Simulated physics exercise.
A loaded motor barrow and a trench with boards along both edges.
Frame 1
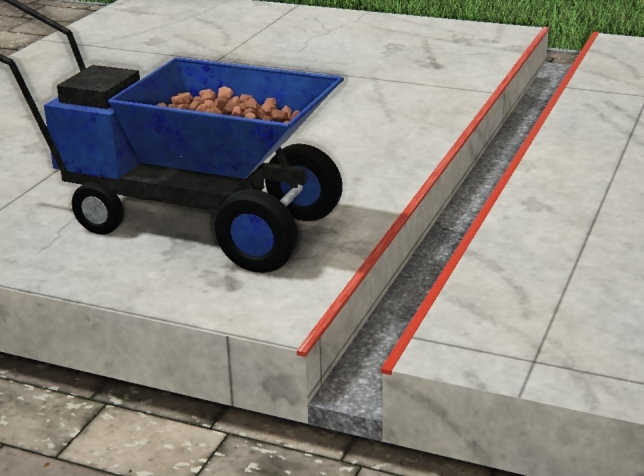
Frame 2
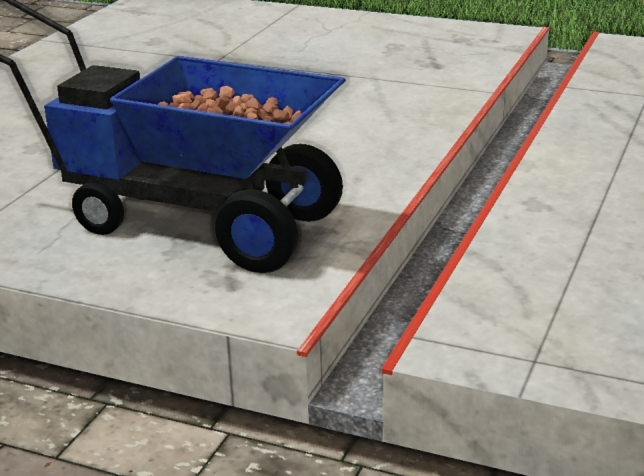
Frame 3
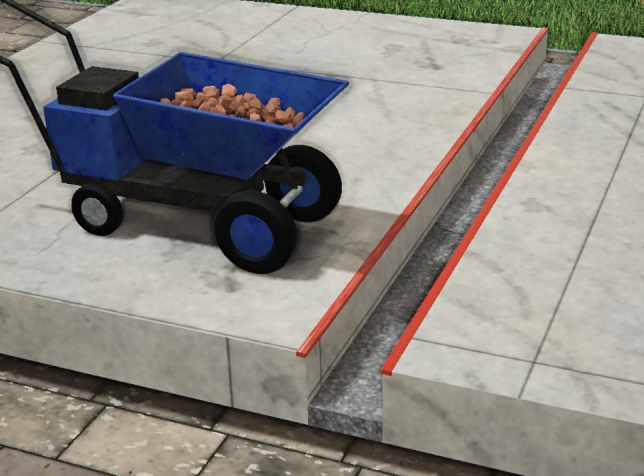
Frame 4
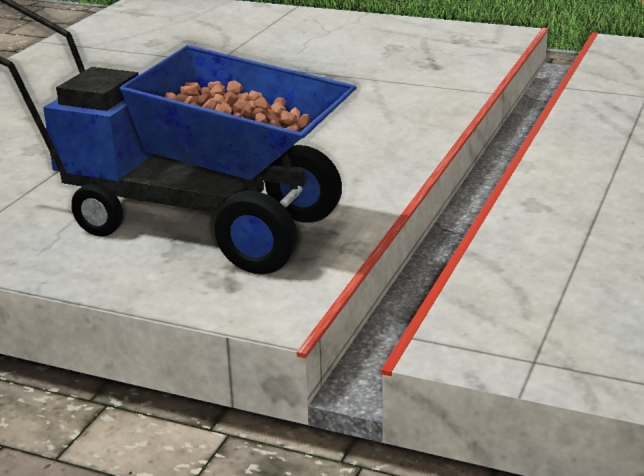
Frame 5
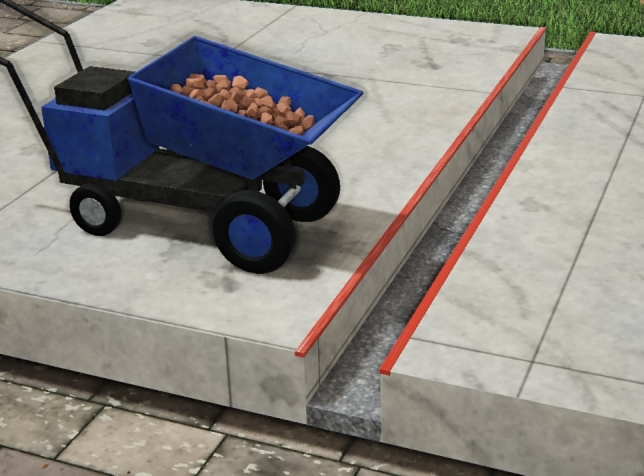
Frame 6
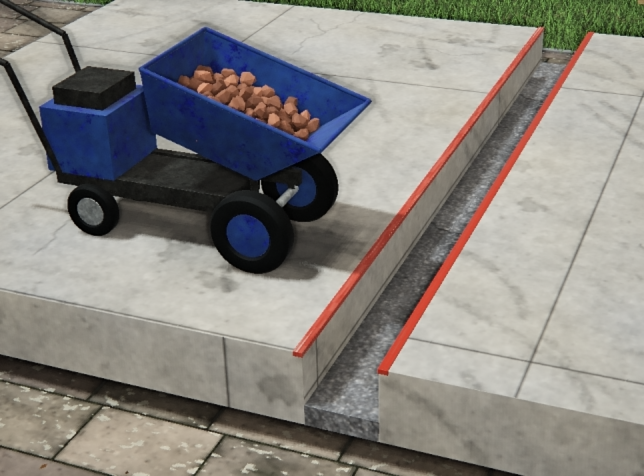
Blue motor barrow loaded with reddish rubble standing beside a red-edged trench, its skip gradually tilting forward to the right.
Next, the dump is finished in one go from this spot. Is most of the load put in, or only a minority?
Most of it goes in.
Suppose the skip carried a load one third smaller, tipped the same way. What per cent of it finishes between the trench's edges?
It would be around 100 per cent of the load.
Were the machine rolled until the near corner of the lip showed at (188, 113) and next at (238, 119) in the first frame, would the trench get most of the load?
At the first place less than half, at the second more than half.
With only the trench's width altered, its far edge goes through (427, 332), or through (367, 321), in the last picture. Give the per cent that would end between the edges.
You'd get 100 in a hundred the first time and 10 in a hundred the second.
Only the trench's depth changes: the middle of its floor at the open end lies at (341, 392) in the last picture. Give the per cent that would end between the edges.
About 80 per cent.
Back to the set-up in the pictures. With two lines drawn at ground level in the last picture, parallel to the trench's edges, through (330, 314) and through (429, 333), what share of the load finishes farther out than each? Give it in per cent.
100 and 10 in a hundred.
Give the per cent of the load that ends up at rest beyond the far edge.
Roughly 10 per cent of the load.
Just after the last frame, skip tipped steeply; every one in the skip.
A moment on, skip tipped right over; roughly two thirds in the skip; roughly a quarter in or heaped over the trench; just a few beyond it.
Further on, skip tipped right over; almost all in or heaped over the trench; about a tenth beyond it.
When it is over, skip tipped right over; almost all in or heaped over the trench; about a tenth beyond it.
